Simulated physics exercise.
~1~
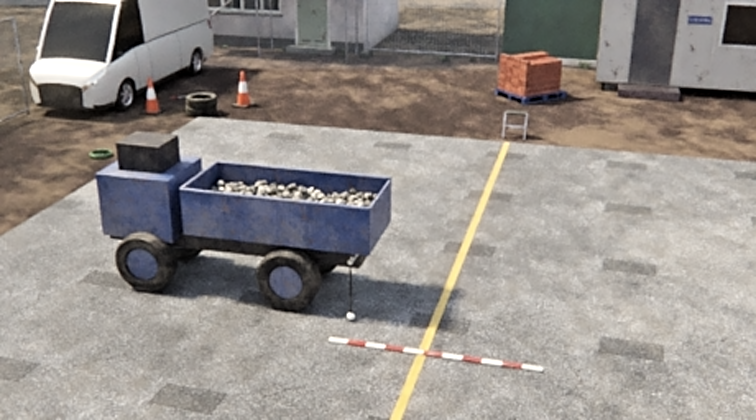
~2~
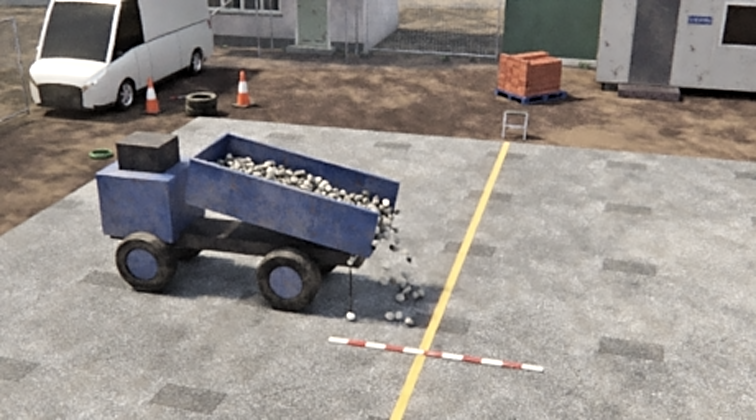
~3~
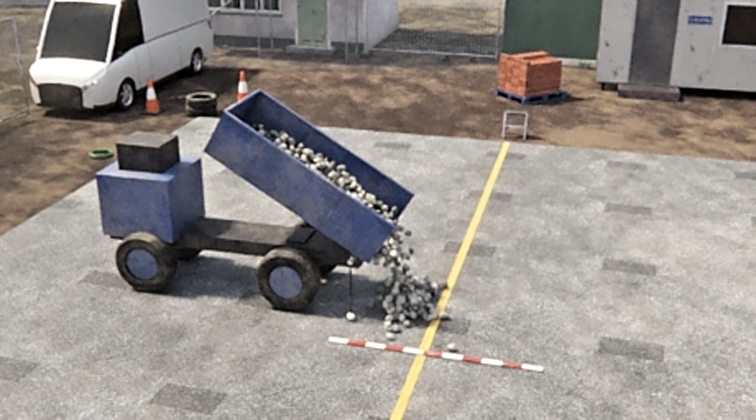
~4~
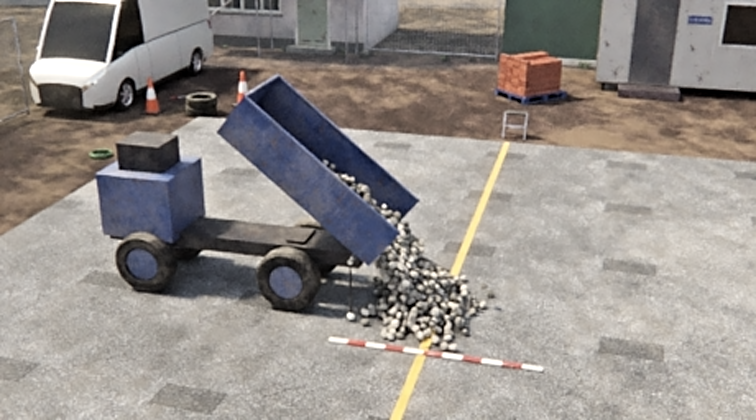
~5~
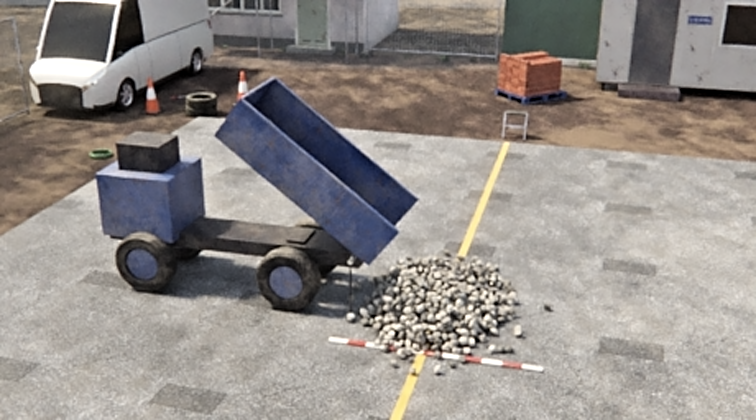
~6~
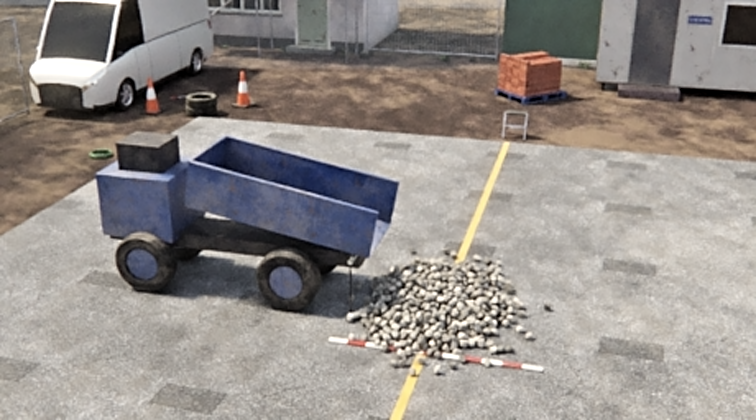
In a paved yard with a white van, traffic cones and a pallet of bricks behind, a blue tipper loaded with grey stones stands to the left of a yellow line. Its body begins to tilt, and the first stones trickle off the rear edge. As it tips more steeply, they pour out into a growing heap that reaches the line and spreads over it. The raised body empties completely, leaving a broad mound partly covering the red and white staff. Finally the body lowers most of the way and stays slightly tilted, with the heap straddling the line, rather more of it on the truck's side.
